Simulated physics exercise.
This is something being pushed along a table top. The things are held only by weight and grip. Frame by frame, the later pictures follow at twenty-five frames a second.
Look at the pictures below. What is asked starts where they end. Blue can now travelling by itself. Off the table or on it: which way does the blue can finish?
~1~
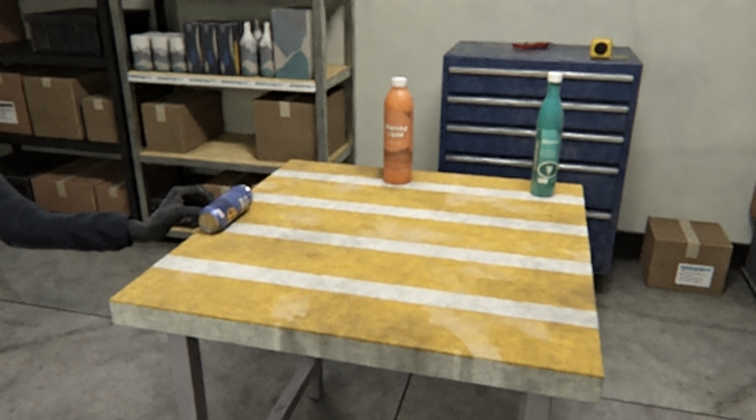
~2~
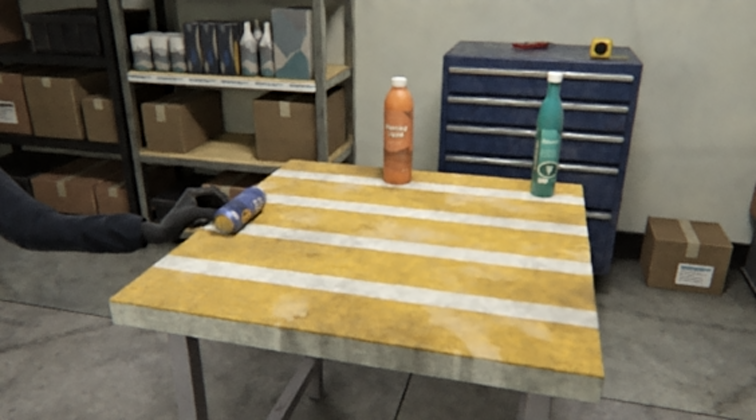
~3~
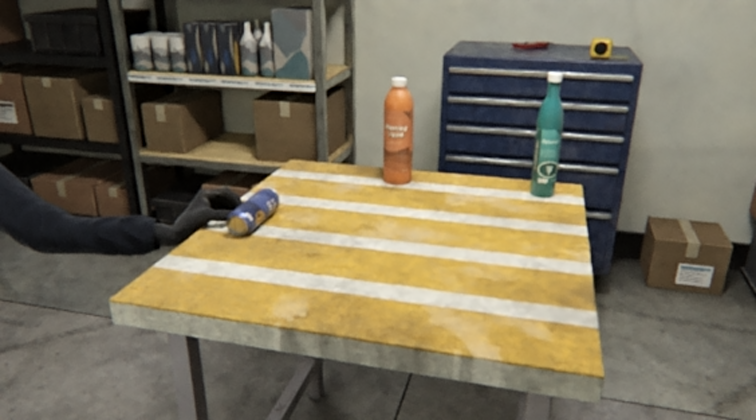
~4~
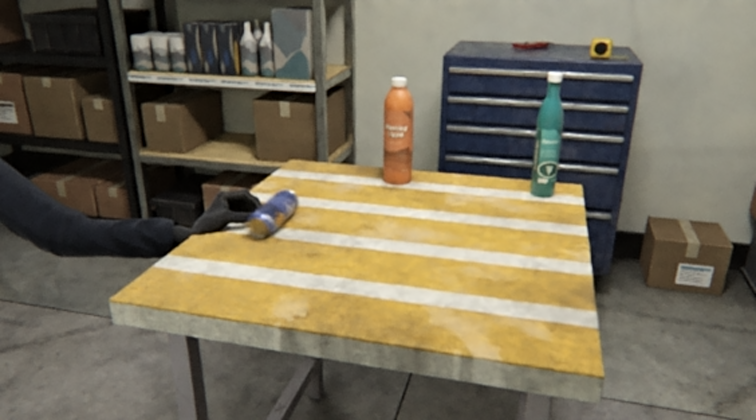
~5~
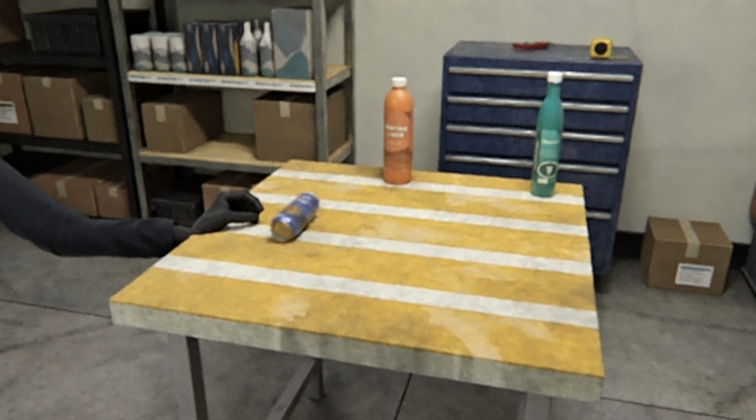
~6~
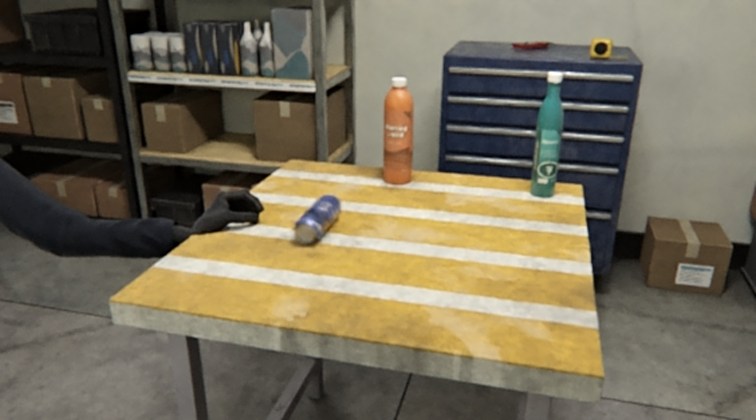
Off the table.
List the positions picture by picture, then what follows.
The first frame shows under the hand; blue can (227, 208).
The second frame shows under the hand; blue can (241, 210).
The third frame shows under the hand; blue can (254, 211).
The fourth frame shows blue can (274, 213).
The fifth frame shows blue can (296, 216) displaced about its own width.
The sixth frame shows blue can (319, 218) displaced well along.
Then, 0.20 s past the last view, blue can displaced well along near (432, 231).
Then, 0.50 s past the last view, blue can now off the table.
Then, 0.80 s past the last view, things are still on the move.
Finally, off the table, blue can.
